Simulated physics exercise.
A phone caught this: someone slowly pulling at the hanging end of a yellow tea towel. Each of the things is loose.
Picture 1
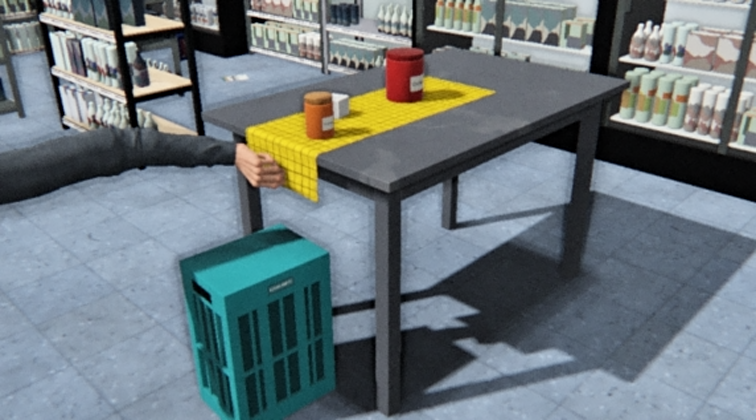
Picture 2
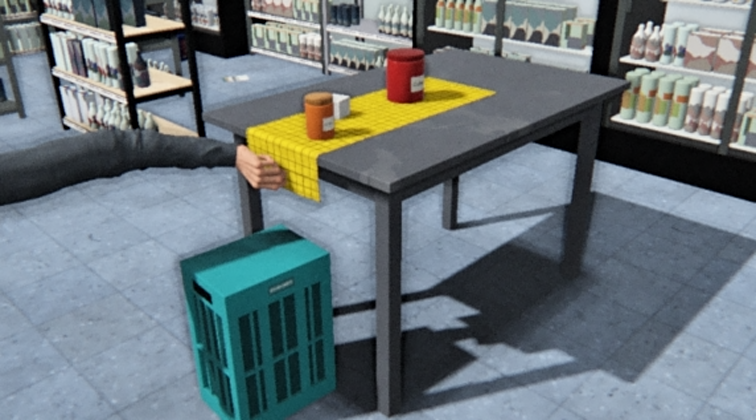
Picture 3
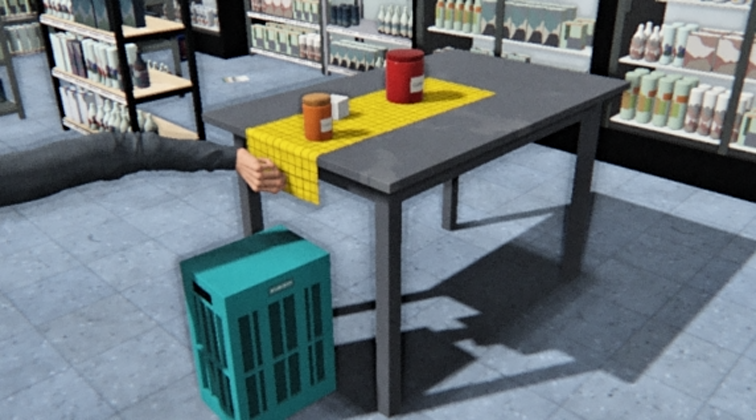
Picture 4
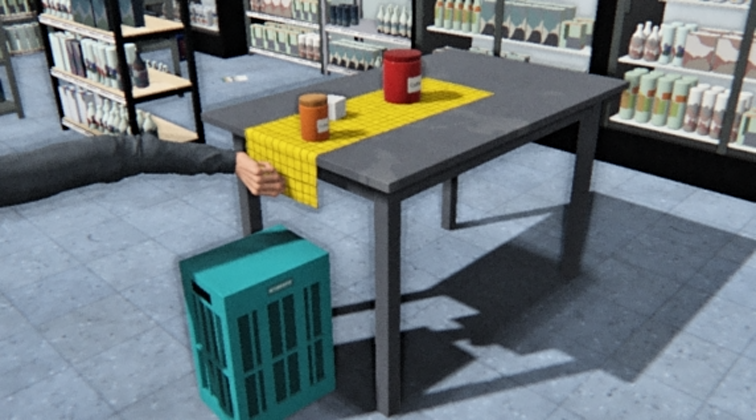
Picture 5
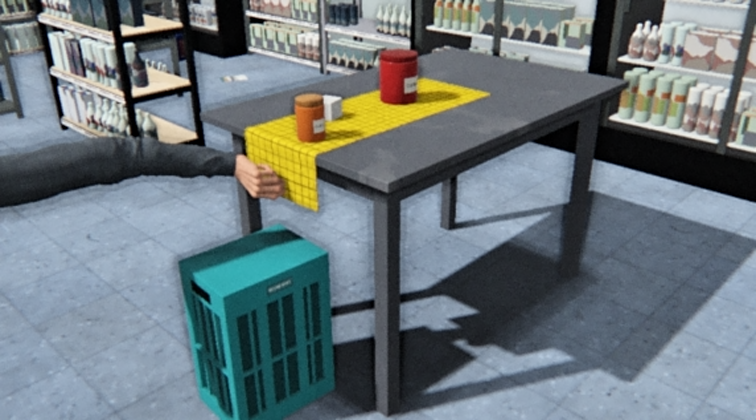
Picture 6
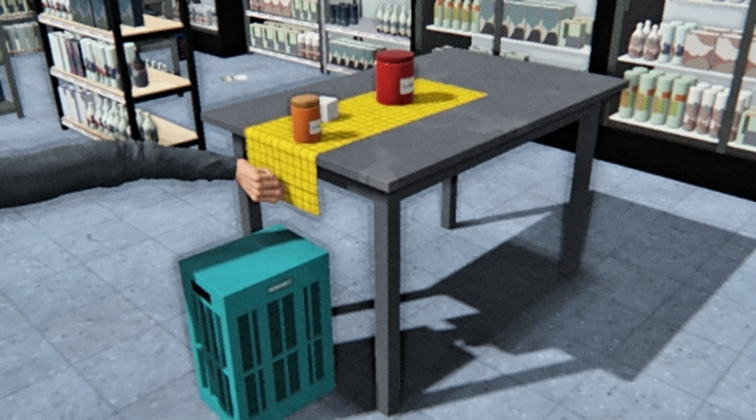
A yellow tea towel slides slowly toward the near left edge of a dark table as a hand at the left draws its hanging end down. The orange jar, white block and red canister shift slightly left along with it, while the teal crate on the floor stays still.
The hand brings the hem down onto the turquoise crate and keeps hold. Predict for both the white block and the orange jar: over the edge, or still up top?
Prediction: The white block is still up top; the orange jar goes over the edge.
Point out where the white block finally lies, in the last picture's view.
Its centre point is at (289, 120).
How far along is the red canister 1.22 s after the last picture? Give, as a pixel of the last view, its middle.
About (365, 86).
Then, 0.36 s later than the last view, hem going down; block moved a little; jar carried along near (288, 126).
Then, 0.96 s later than the last view, hem on the crate; block carried along near (289, 120); jar over the edge.
Finally, hem on the crate; block carried along near (289, 120); jar over the edge. The white block stays on the table and the orange jar goes over the edge.
